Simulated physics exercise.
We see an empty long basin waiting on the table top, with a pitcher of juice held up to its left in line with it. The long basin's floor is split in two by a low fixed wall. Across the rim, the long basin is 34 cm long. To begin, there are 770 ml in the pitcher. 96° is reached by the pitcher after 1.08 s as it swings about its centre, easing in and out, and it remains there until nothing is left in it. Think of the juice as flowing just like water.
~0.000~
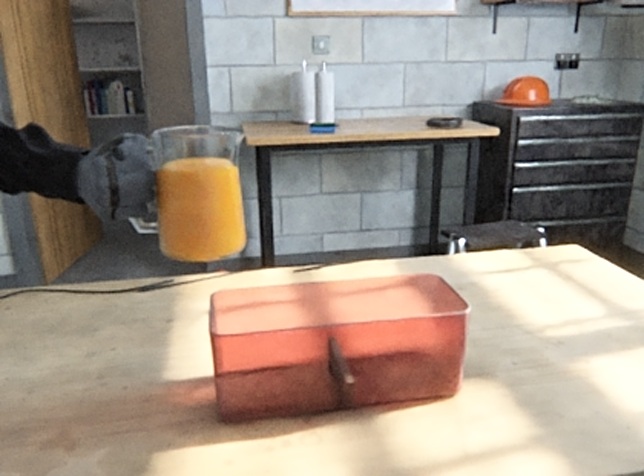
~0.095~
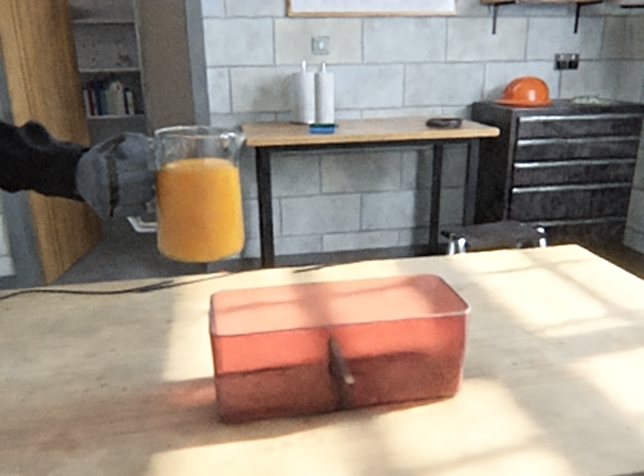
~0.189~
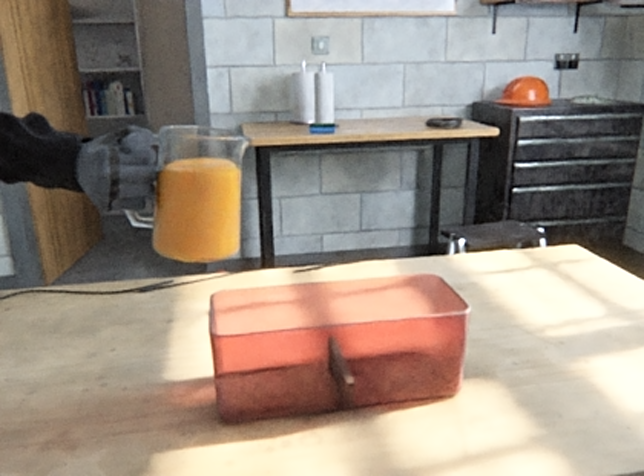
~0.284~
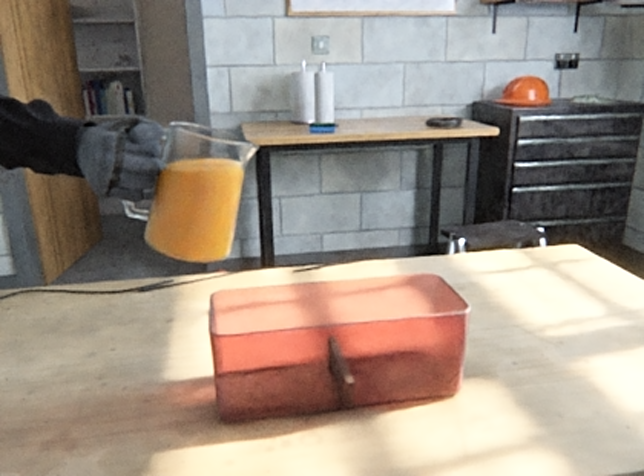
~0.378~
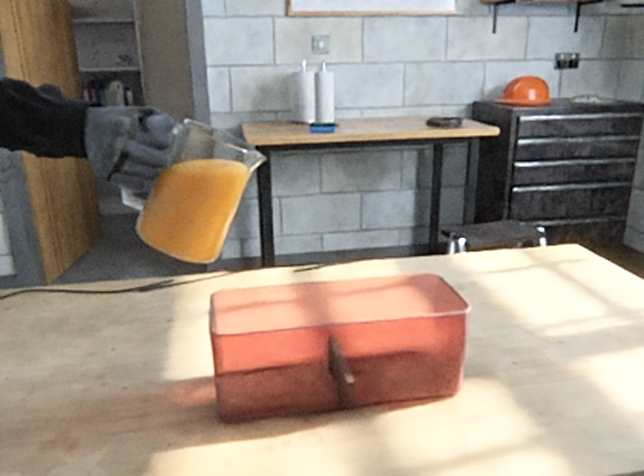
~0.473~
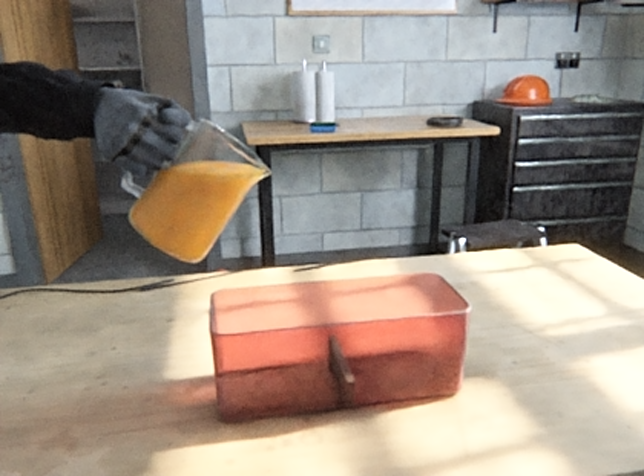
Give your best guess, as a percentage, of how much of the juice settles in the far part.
I would say 46 per cent of it settles there.
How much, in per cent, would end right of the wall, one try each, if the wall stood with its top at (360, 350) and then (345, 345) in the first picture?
Some 5 in a hundred, then some 20 in a hundred.
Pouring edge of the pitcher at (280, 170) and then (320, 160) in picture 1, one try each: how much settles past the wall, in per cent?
Around 85 per cent first, around 95 per cent next.
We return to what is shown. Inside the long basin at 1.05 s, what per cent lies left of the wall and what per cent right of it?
Around 20 on the left and around 16 on the right.
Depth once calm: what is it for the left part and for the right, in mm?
Left about 18 mm, right about 18 mm.
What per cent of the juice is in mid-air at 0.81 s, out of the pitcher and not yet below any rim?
Around 14 percent.
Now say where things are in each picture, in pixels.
It leans 0°; its right rim is at (245, 131); the juice meets the walls at (158, 166) and (235, 162); the long basin's rim runs from (210, 313) to (454, 292); the wall's top is at (340, 358), in the first picture.
It leans 2°; its right rim is at (246, 133); the juice meets the walls at (160, 167) and (235, 164), in the second picture.
It leans 7°; its right rim is at (252, 138); the juice meets the walls at (160, 168) and (237, 164), in the third picture.
It leans 15°; its right rim is at (259, 146); the juice meets the walls at (161, 179) and (242, 164), in the fourth picture.
It leans 26°; its right rim is at (267, 158); the juice meets the walls at (156, 186) and (249, 164), in the fifth picture.
It leans 39°; its right rim is at (272, 172); the juice meets the walls at (144, 193) and (263, 169), in the sixth picture.
After 0.81 s the tilt is 81° and 83 per cent is still to pour, 4 is left of the wall and 0 right of it.
After 1.05 s the tilt is 96° and 43 per cent is still to pour, 19 is left of the wall and 16 right of it.
After 1.30 s the tilt is 96° and 18 per cent is still to pour, 30 is left of the wall and 43 right of it.
After 1.58 s the tilt is 96° and 8 per cent is still to pour, 43 is left of the wall and 45 right of it.
In the end 52 per cent lies left of the wall, 46 right of it and 1 outside.
